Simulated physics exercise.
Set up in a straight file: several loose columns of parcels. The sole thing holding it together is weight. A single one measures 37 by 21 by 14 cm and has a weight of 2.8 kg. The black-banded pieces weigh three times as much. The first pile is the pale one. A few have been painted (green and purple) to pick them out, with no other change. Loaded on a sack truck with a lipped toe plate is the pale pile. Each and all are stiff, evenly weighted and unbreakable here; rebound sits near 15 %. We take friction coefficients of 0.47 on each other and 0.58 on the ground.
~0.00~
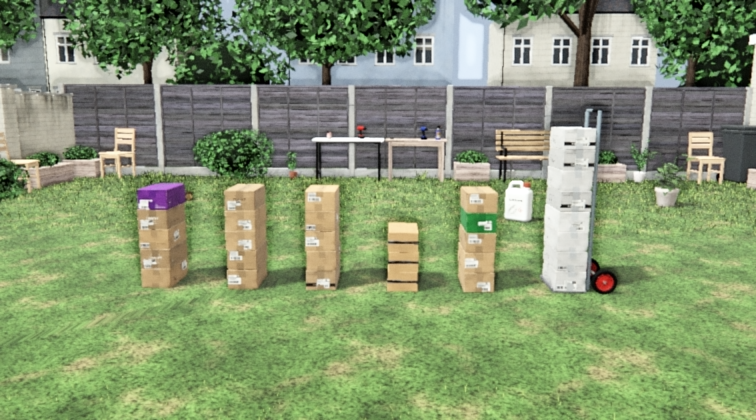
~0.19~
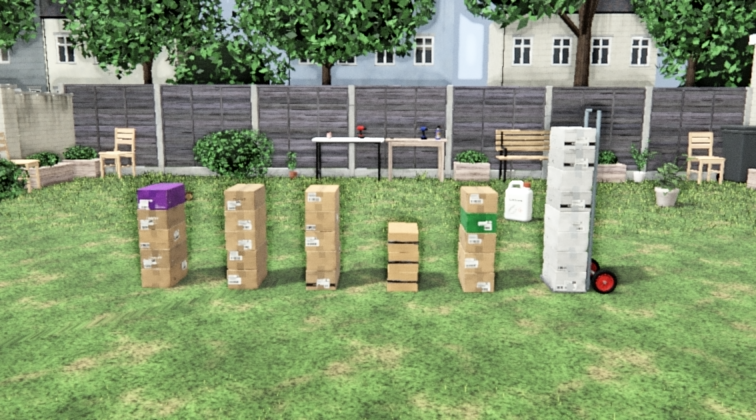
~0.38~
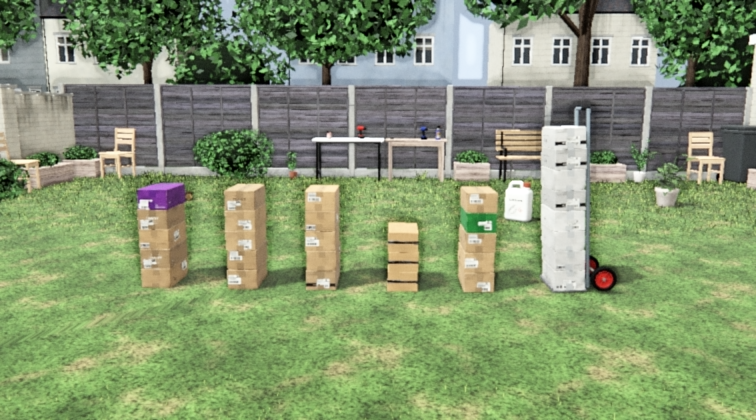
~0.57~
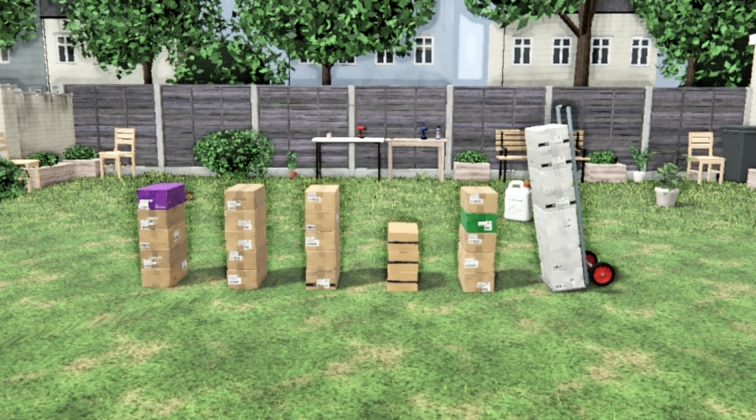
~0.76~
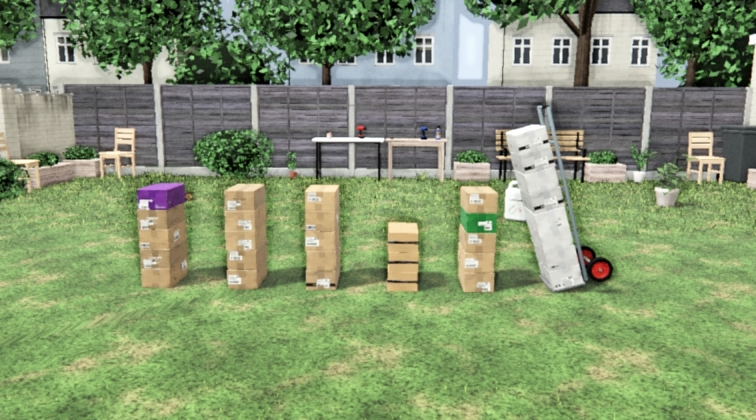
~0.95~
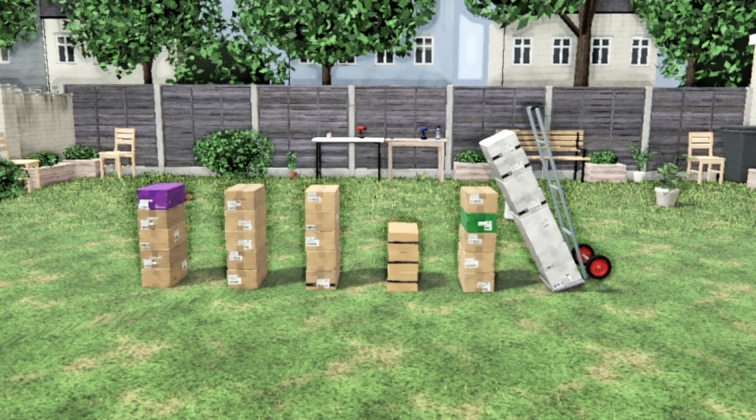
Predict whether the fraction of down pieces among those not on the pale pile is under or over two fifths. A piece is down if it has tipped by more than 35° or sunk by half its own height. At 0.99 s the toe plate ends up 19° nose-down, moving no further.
Under.
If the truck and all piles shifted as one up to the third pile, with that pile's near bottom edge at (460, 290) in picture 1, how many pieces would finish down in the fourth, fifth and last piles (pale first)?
That would give fourth 0, fifth 0 and last 0.
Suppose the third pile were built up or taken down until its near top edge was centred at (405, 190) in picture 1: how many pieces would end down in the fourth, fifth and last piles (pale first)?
Counts down - fourth: 0; fifth: 0; last: 0.
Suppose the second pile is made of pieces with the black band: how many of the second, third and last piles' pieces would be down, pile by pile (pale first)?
In that case second 0, third 0, last 0.
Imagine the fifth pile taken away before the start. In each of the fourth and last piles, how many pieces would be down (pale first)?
Fourth 0, last 0.
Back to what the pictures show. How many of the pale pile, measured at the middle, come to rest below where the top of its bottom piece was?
4 pieces, pale ones.
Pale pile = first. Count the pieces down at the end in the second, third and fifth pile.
Pieces by pile: Second 4, third 1, fifth 0.
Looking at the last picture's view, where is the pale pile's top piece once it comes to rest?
It ends up centred around (363, 270) in the last view.
By 1.12 s, 7 of the pale pile down; none of the 23 other parcels down, 3 disturbed; green parcel moved 24 mm.
By 1.42 s, 8 of the pale pile down; none of the 23 other parcels down, 5 disturbed; green parcel tilted 16°.
By 1.84 s, 8 of the pale pile down; 4 of the 23 other parcels down; green parcel tilted 11°, 10 cm lower.
When it is over (2.8 s), 8 of the pale pile down; 5 of the 23 other parcels down; green parcel tilted 15°, 12 cm lower; purple parcel unmoved. That is 22 per cent. In pixels of the last frame, middles, green parcel near (417, 234), purple parcel near (162, 196).
